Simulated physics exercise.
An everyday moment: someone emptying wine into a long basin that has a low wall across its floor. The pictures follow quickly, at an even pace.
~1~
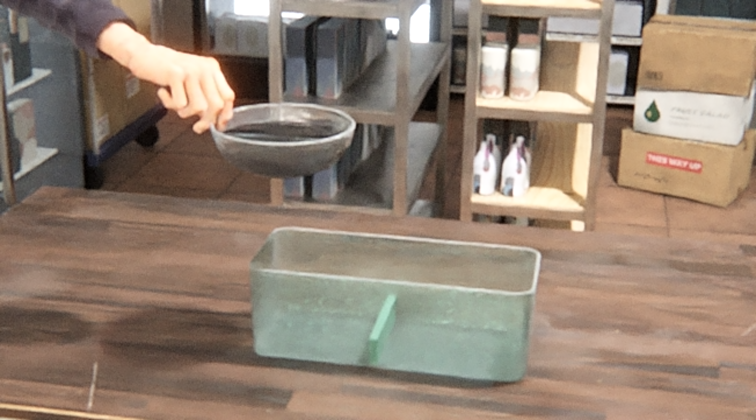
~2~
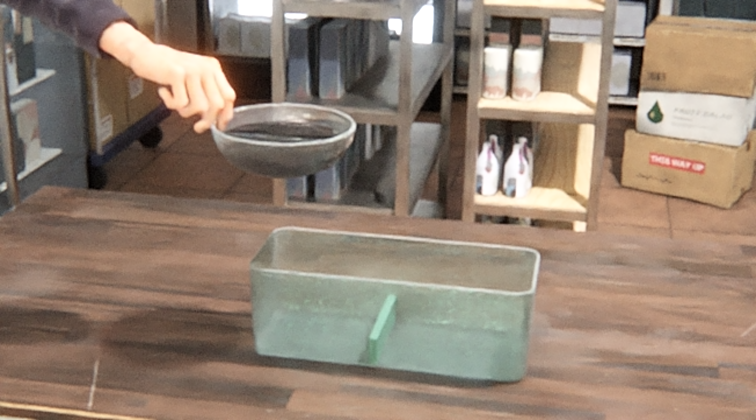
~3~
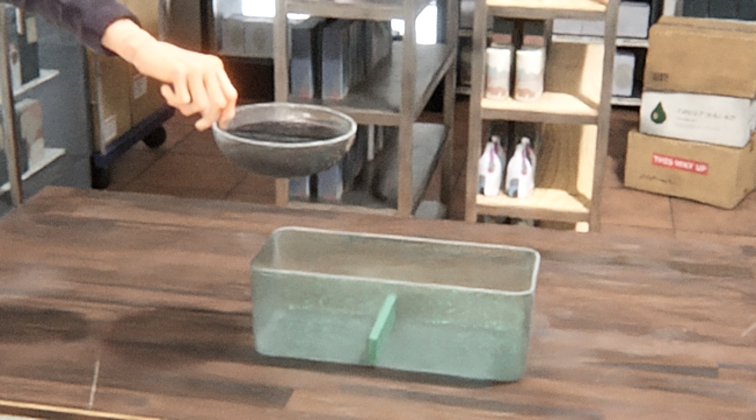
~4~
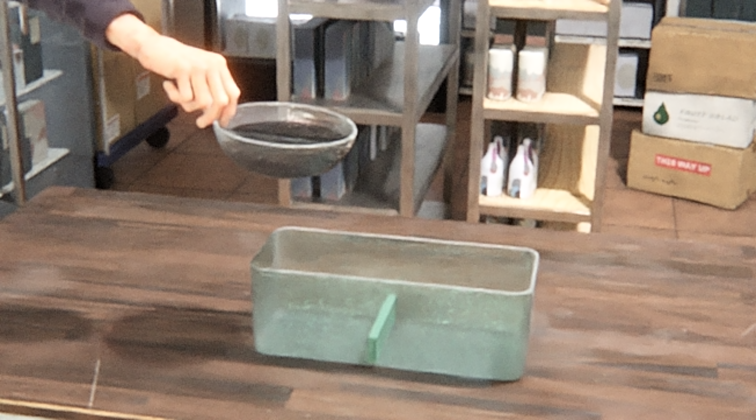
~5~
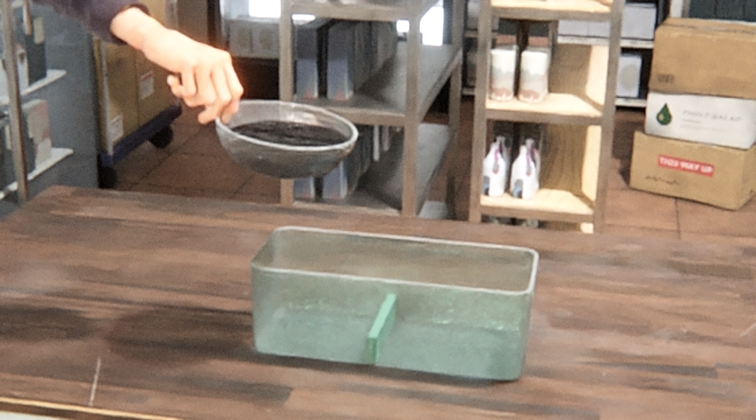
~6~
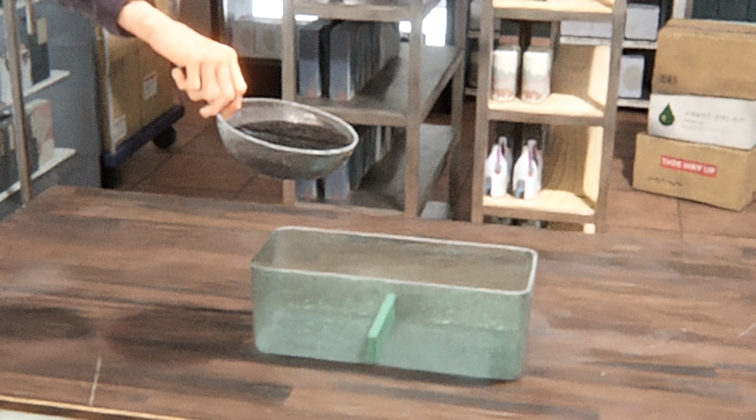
A hand slowly tilts a bowl of dark liquid rightward above a long greenish basin.
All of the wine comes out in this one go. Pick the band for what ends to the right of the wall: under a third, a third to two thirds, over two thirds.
The share right of the wall is from a third to two thirds.
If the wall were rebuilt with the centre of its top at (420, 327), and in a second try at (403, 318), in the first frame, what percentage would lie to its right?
Near 20 % and 30 %.
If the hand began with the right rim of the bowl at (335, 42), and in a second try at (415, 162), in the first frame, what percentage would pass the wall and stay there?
About 60 and 90 per cent.
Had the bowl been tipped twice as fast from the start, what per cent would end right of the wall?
Near 45 %.
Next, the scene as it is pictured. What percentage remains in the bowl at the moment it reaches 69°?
It comes to 25 per cent or so.
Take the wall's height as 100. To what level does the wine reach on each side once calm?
The left part 30 per cent, the right part 40.
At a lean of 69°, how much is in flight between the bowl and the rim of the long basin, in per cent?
About 45 per cent.
A moment on, the bowl is tipped part way and 25 per cent is still to pour, 4 is left of the wall and 26 right of it.
Next, the bowl is tipped right over and 0 per cent is still to pour, 40 is left of the wall and 58 right of it.
Then the bowl is tipped right over and 0 per cent is still to pour, 41 is left of the wall and 58 right of it.
Later the bowl is tipped right over and 0 per cent is still to pour, 41 is left of the wall and 58 right of it.
In the end 41 per cent lies left of the wall, 58 right of it and 1 outside.
